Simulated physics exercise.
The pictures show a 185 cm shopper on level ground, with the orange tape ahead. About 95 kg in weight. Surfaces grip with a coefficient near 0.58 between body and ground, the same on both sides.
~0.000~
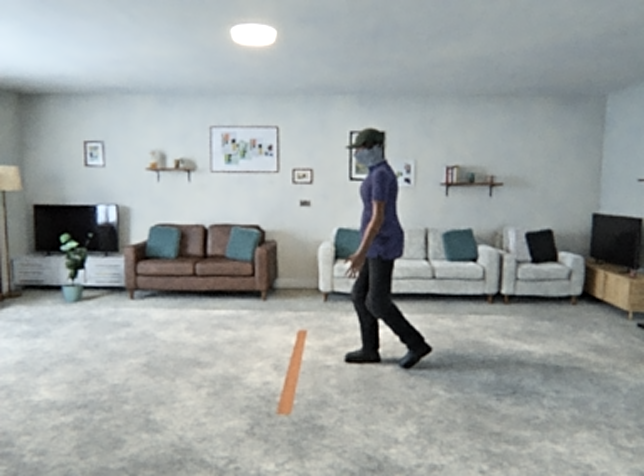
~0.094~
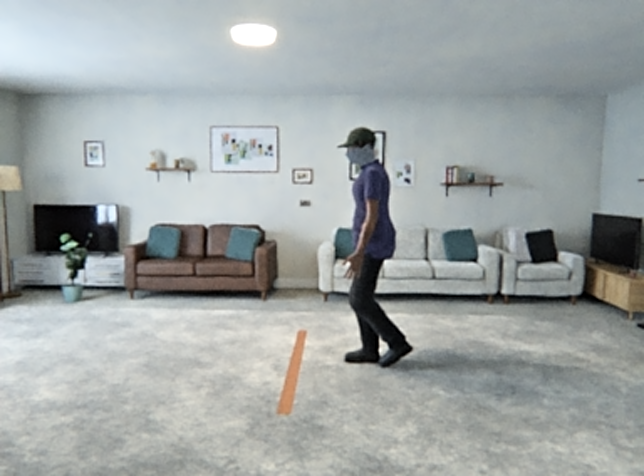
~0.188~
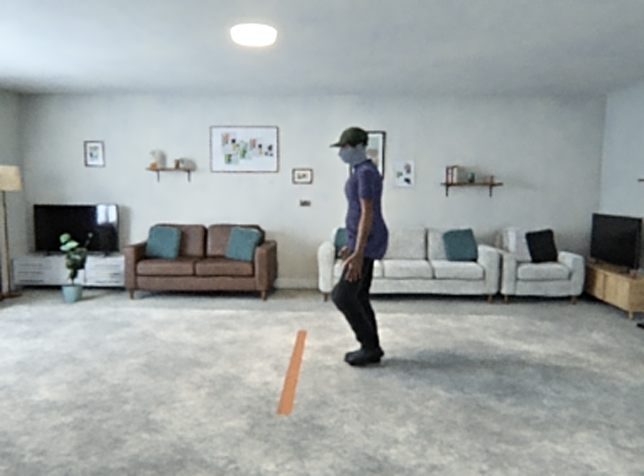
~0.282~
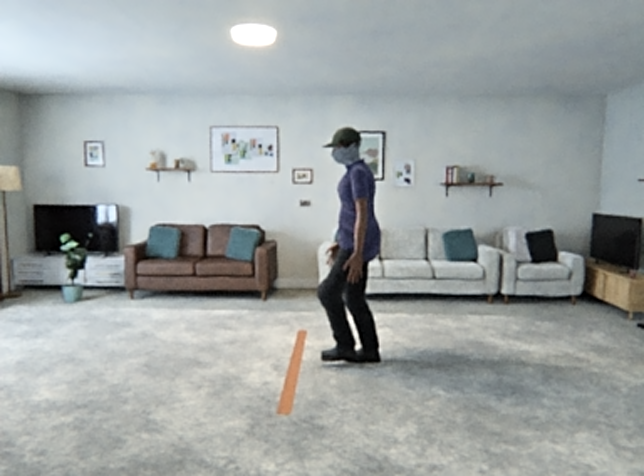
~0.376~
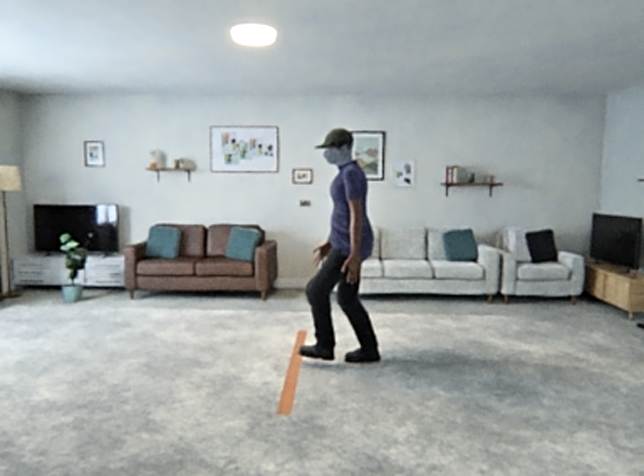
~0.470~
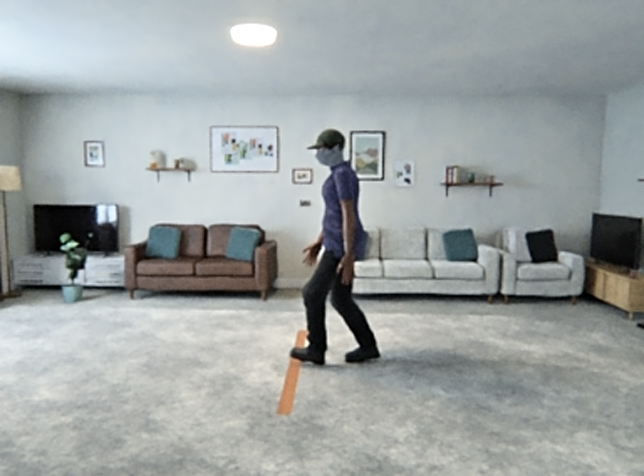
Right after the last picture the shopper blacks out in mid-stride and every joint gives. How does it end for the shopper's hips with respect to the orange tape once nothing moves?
The shopper's hips comes to rest short of the orange tape.
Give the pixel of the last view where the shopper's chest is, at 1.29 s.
About (290, 327).
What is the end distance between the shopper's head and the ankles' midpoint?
Head and ankle midpoint end up around 50 centimetres apart.
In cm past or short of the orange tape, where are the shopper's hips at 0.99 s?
Short by some 25 cm.
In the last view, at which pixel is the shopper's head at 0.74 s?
Estimate: About (310, 191).
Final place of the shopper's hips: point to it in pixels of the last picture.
You'll find it around (334, 359) at the end.
After 0.74 s the shopper's hips are 22 cm short of the orange tape, near (324, 275) in the last picture's view; the shopper's chest 17 cm short of the orange tape.
After 0.99 s the shopper's hips are 24 cm short of the orange tape, near (327, 319) in the last picture's view; the shopper's chest 6 cm short of the orange tape.
After 1.29 s the shopper's hips are 29 cm short of the orange tape, near (332, 344) in the last picture's view; the shopper's chest 2 cm past the orange tape.
At rest, 2.4 s, shopper's hips stop short of the orange tape; shopper's head crosses the orange tape.
